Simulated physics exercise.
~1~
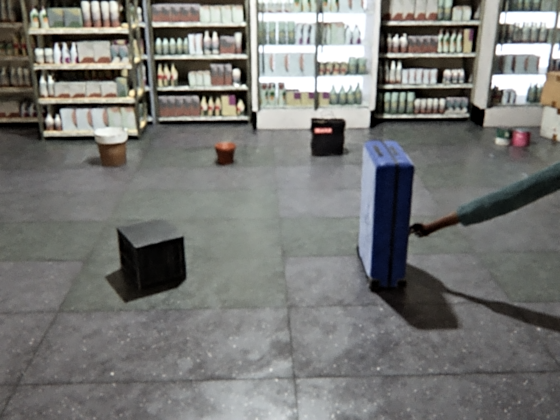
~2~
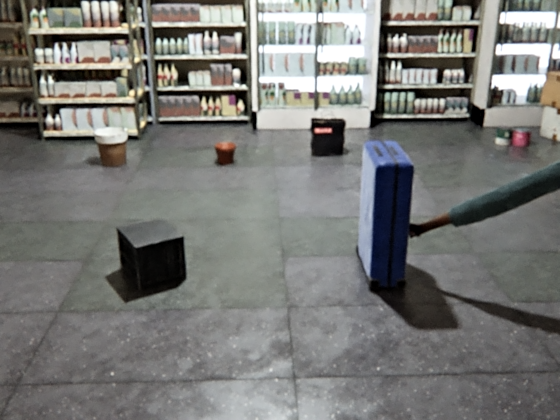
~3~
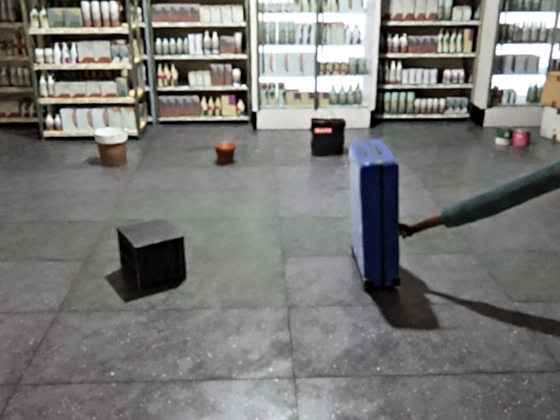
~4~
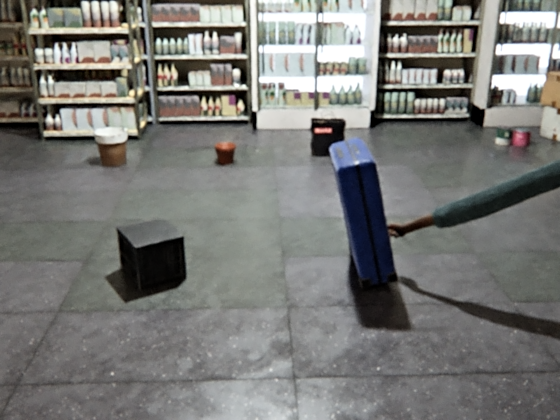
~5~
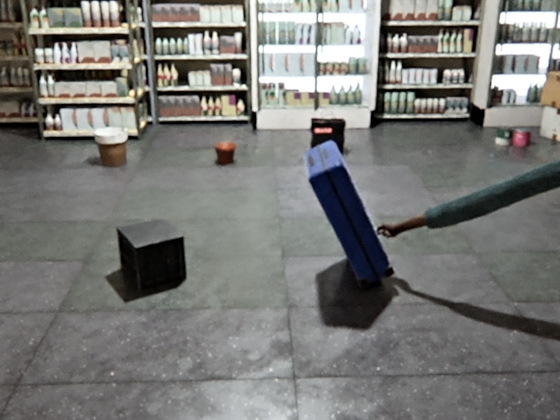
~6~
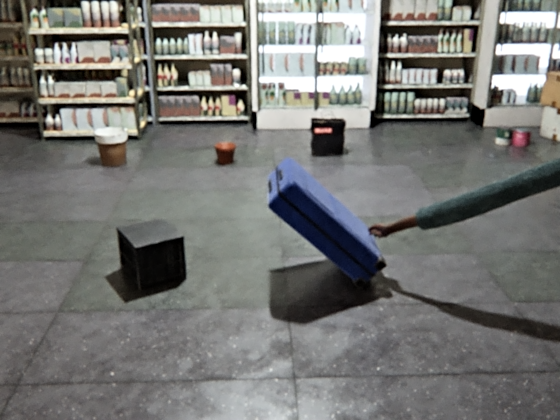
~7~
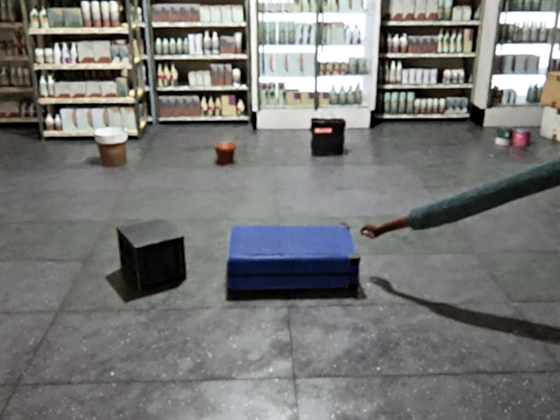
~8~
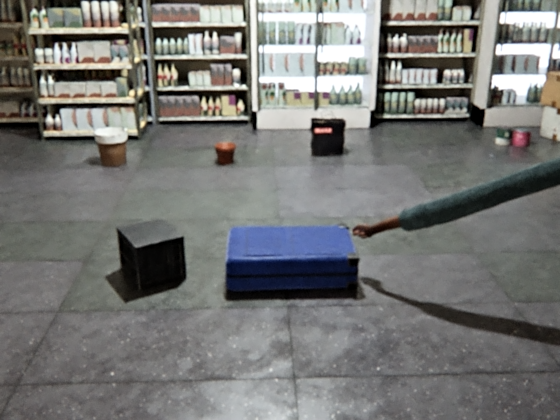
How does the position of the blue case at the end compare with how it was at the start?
At the start the blue case stands upright on the floor. By the end it lies on its side, closer to the black crate.
